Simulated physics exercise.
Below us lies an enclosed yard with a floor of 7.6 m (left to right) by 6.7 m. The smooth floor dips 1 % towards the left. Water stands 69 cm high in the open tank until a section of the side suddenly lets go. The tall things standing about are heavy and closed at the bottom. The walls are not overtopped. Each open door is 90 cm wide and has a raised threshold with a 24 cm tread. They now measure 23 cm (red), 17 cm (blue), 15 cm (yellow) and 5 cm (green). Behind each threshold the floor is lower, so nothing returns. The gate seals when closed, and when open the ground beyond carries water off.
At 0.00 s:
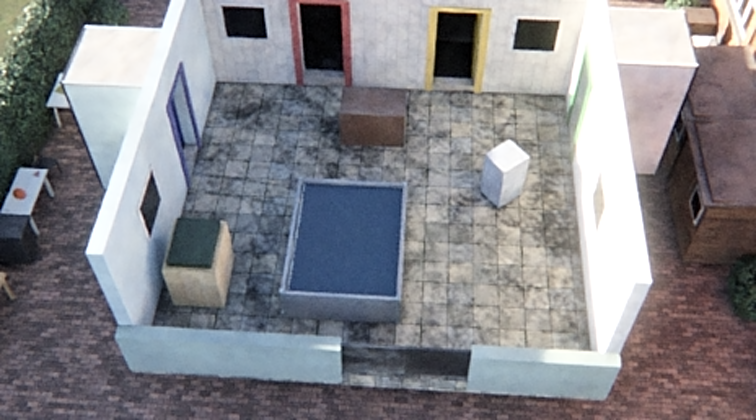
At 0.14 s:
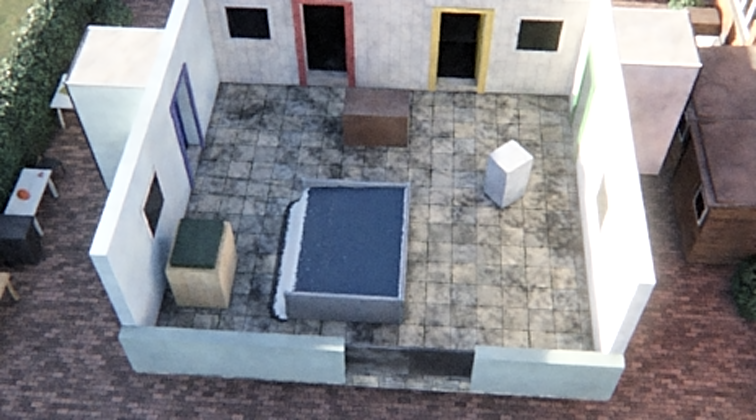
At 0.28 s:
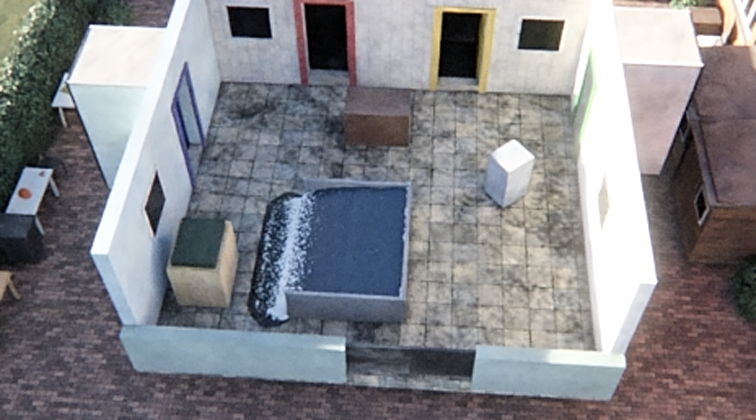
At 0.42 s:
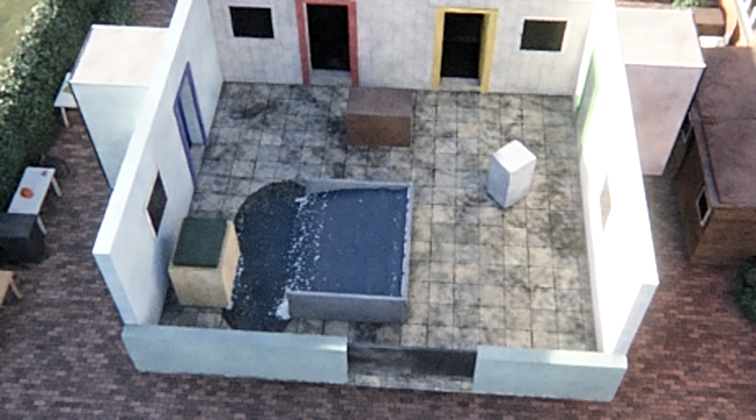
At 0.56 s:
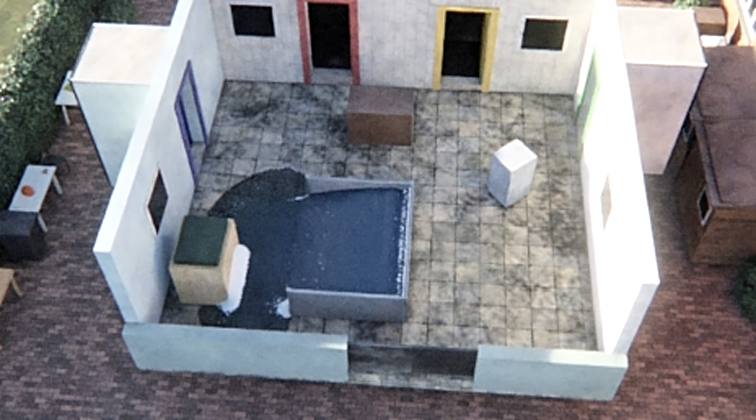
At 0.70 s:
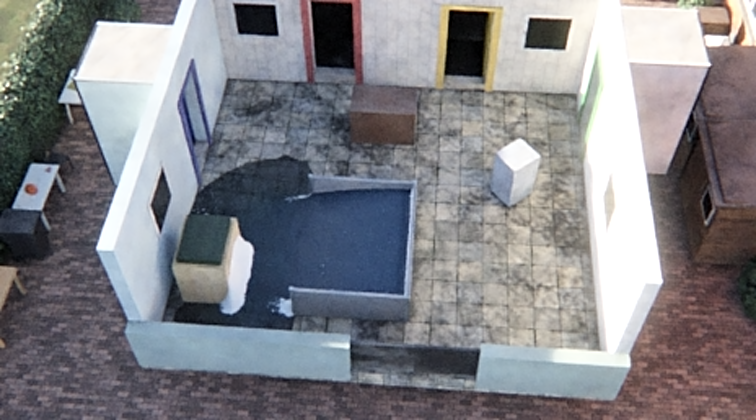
Dark blue water fills a grey, open-topped rectangular tank in a walled, stone-tiled yard seen from high above, with brick paving outside. A green-topped tan box stands to the left, a brown block behind, a white block to the right, and red and yellow doorways in the back wall. The water bursts from the tank's left side, foams, spreads leftward across the tiles and wraps around the tan box, while the view shifts very slightly.
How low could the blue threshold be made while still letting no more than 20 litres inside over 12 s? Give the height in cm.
Close to 21 cm is just enough.
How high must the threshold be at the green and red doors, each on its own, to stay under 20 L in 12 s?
About 8.0 cm at green and 9.5 cm at red.
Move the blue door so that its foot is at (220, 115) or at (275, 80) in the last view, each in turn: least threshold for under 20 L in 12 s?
Roughly 15 and 25 cm.
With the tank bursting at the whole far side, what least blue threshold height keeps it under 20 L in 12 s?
Some 12.5 cm.
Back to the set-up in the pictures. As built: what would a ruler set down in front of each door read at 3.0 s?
In cm: Red 9, blue 21, yellow 0, green 0.
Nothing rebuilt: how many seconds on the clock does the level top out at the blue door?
Near 2.0 s.
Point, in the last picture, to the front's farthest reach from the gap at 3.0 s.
Around (228, 79).
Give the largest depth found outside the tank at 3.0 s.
Up to some 40 cm.
After 1.4 s water covers 20 % of the floor, deepest (50 cm) near (244, 273); 22 cm at the blue door, 0 litres in over its 17 cm threshold.
After 3.0 s water covers 35 % of the floor, deepest (40 cm) near (228, 79); 21 cm at the blue door, 37 litres in over its 17 cm threshold.
After 12.0 s water covers 100 % of the floor, deepest (12 cm) near (361, 202); 9 cm at the blue door, 44 litres in over its 17 cm threshold.
At the blue door as built, the water arrived by 1.0 s and peaked near 27 cm at 2.0 s.
Run again over the same 12 s with other heights there, 37 litres in over 18 cm, 9 litres over 24.5 cm. The limit of 20 litres is kept from about 21 cm up.
